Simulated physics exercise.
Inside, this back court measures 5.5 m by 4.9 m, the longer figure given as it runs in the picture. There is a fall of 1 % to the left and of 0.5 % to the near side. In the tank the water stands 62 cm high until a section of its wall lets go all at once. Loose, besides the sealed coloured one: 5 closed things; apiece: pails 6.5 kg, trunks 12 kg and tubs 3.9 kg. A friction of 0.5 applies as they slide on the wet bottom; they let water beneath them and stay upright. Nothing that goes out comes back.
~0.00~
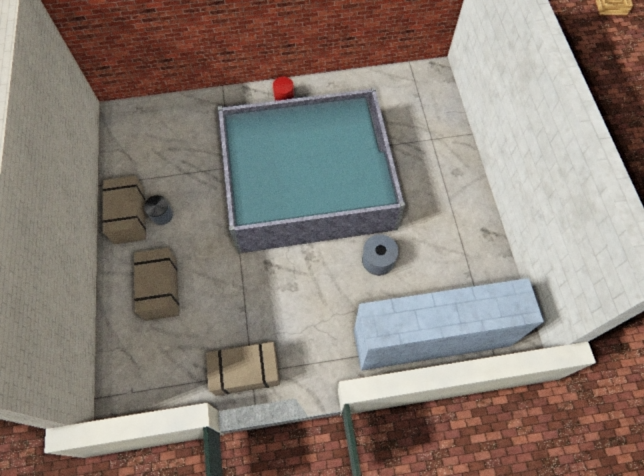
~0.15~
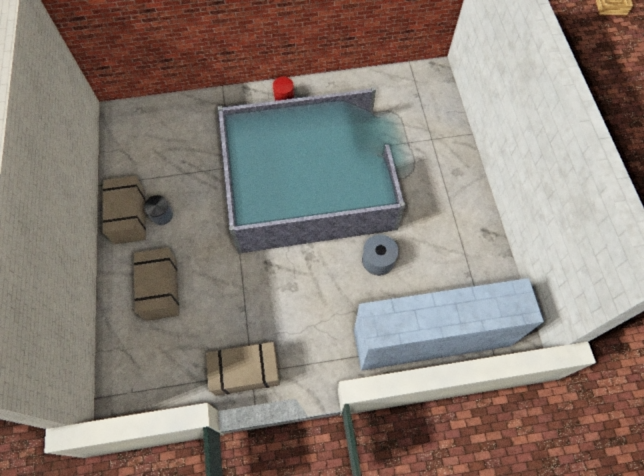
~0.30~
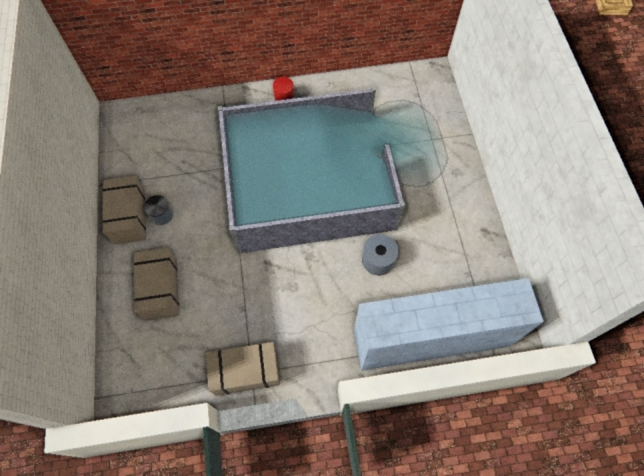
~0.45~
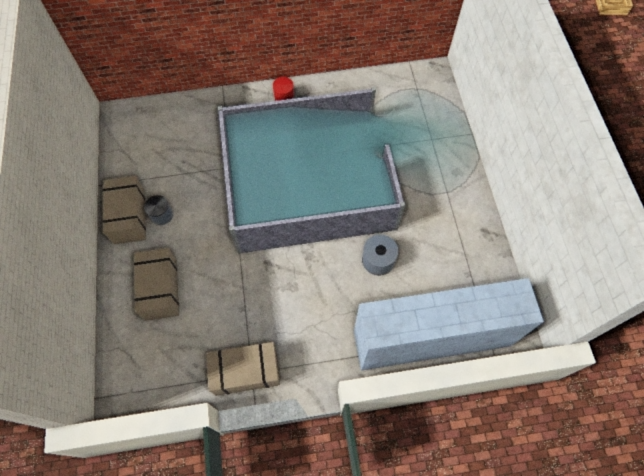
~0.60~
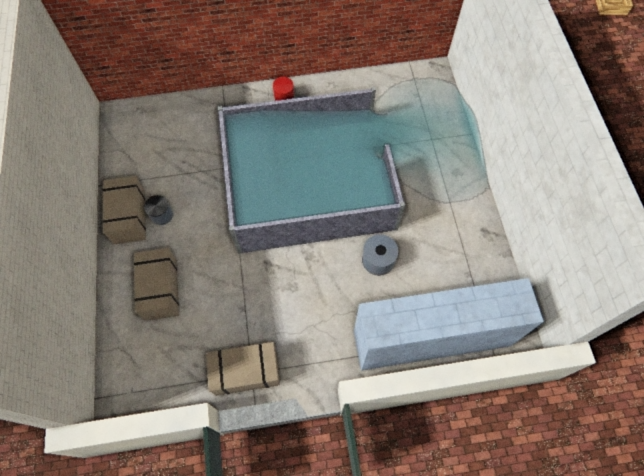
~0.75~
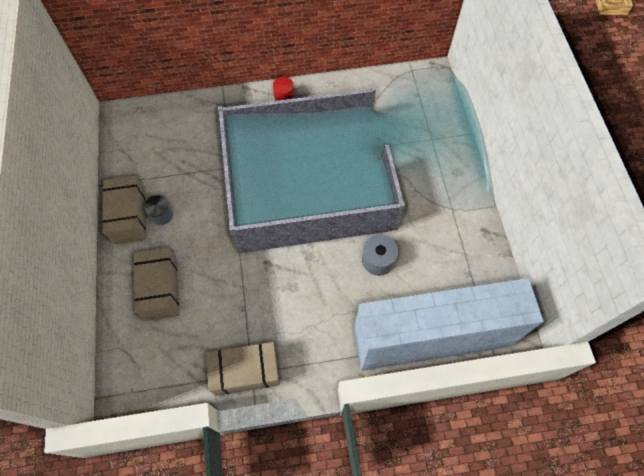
Water pours through a gap in the pool's right side and spreads to the pale wall.
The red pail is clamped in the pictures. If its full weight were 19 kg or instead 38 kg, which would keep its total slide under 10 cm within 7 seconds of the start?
Only 38 kg would.
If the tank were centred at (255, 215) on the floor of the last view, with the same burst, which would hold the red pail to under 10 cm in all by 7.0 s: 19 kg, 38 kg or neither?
Then the outcome is clear: The heavier mass alone works.
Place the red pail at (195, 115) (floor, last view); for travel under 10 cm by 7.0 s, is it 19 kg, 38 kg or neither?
Going by the scene, only the heavier one works.
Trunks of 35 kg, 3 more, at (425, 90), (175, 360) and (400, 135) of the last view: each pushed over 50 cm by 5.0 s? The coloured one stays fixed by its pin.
One after another they come out beyond the mark, within the mark, beyond the mark.
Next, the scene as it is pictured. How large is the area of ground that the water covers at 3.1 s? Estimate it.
At that time the wet patch spans about 16 m2.
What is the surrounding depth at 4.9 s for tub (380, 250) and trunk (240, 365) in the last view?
Close to 9 and 3 centimetres.
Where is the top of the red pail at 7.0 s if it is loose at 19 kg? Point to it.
I'd put it at roughly (209, 97) in the last view.
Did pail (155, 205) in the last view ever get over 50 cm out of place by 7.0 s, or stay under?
That one stays inside the limit.
After 1.4 s the red pail would be 0 cm from its start with 19 kg and 0 cm from its start with 38 kg; 0 cm of water round it then.
After 3.1 s the red pail would be 32 cm from its start with 19 kg and 0 cm from its start with 38 kg; 10 cm of water round it then.
After 4.9 s the red pail would be 100 cm from its start with 19 kg and 0 cm from its start with 38 kg; 10 cm of water round it then.
After 7.0 s the red pail would be 112 cm from its start with 19 kg and 0 cm from its start with 38 kg; 8 cm of water round it then.
